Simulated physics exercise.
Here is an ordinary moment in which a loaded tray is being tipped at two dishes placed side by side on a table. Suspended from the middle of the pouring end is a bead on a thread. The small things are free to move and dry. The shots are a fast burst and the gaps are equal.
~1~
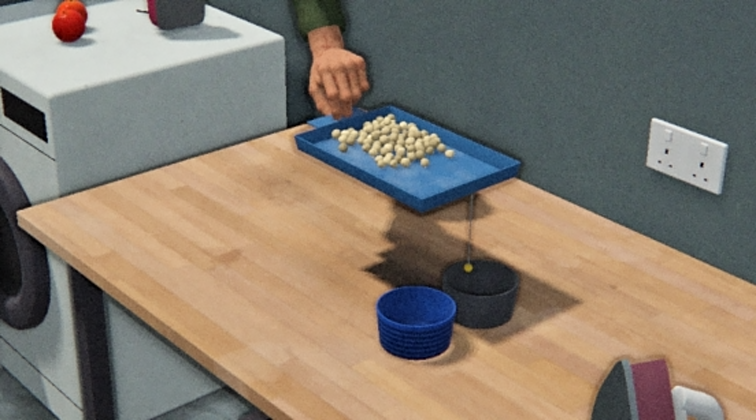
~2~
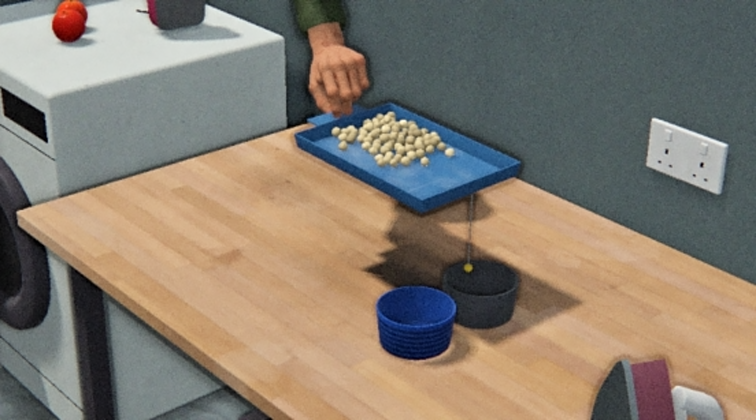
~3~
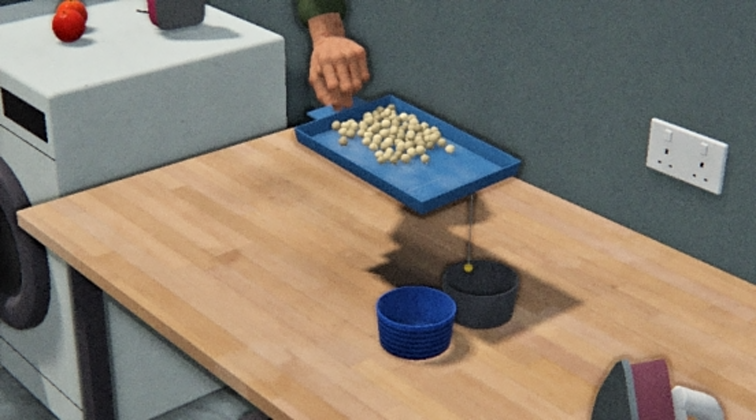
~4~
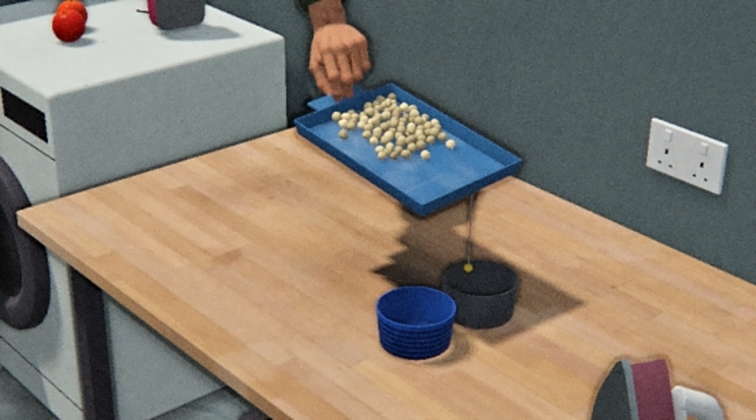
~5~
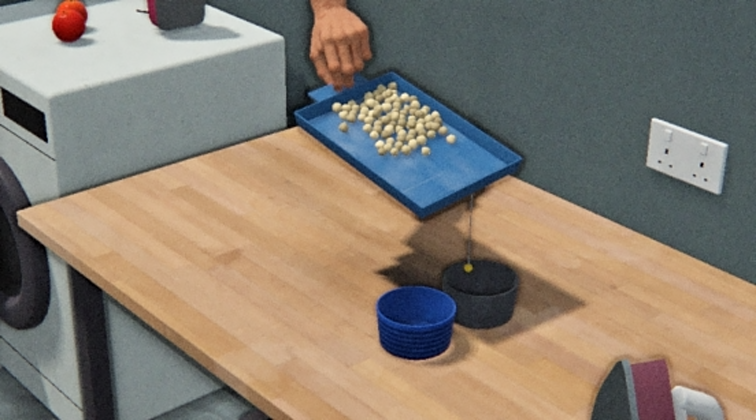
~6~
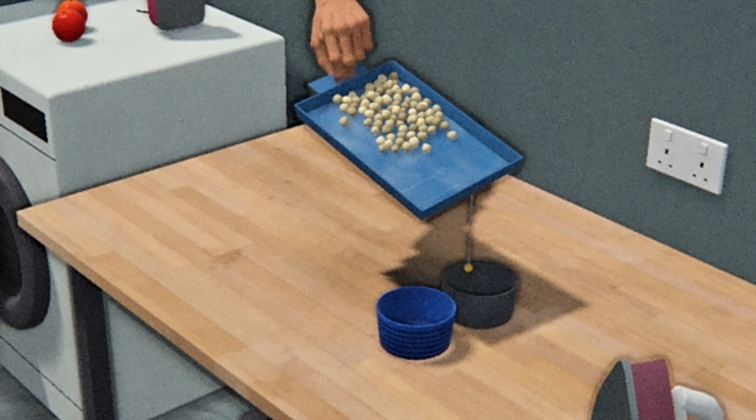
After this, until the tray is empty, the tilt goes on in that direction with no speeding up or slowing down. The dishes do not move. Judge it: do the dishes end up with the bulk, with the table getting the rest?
Most gets caught.
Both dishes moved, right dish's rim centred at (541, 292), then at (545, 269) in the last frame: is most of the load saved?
Held in all, by try: A smaller portion, then a smaller portion.
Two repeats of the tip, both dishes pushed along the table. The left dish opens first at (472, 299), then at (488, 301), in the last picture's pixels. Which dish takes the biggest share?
Placement one: The left-positioned dish. Placement two: The left-positioned dish.
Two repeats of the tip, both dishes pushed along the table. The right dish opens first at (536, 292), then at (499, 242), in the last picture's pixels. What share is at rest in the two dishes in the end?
Roughly 20% the first time and 0% the second time.
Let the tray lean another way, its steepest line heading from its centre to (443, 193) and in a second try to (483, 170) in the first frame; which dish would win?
The left-side dish, then the right-side dish.
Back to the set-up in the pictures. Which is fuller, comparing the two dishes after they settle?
Winner: The left side.
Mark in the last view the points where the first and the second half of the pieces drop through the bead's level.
Near (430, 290) to start, and near (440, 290) afterwards.
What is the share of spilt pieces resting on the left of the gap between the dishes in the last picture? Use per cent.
Close to 10 per cent.
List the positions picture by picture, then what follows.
The first picture shows corners of the pouring end at (422, 197) and (516, 162), level; middle of the load at (394, 138), macadamia nuts; left dish at (442, 337); right dish at (507, 307); bead on its thread at (468, 268).
The second picture shows corners of the pouring end at (422, 198) and (516, 162), level; middle of the load at (394, 136).
The third picture shows corners of the pouring end at (422, 200) and (517, 161), tipped barely, lowest at the left corner; middle of the load at (394, 131).
The fourth picture shows corners of the pouring end at (423, 202) and (517, 159), tipped a little, lowest at the left corner; middle of the load at (395, 124).
The fifth picture shows corners of the pouring end at (423, 205) and (518, 158), tipped a little, lowest at the left corner; middle of the load at (395, 117).
The sixth picture shows corners of the pouring end at (423, 208) and (518, 157), tipped clearly, lowest at the left corner; middle of the load at (396, 110); left dish at (442, 337); right dish at (507, 307).
Soon, tray tipped steeply; most on the tray; a stray few in the left dish; a small part in the air.
A while on, tray tipped right over; most on the tray; a small part in the left dish; a stray few outside both; a stray few in the air.
Towards the end, tray tipped past a quarter turn; about two thirds in the left dish; a stray few in the right dish; about a quarter outside both.
Finally, tray tipped past a quarter turn; about two thirds in the left dish; a stray few in the right dish; about a quarter outside both.
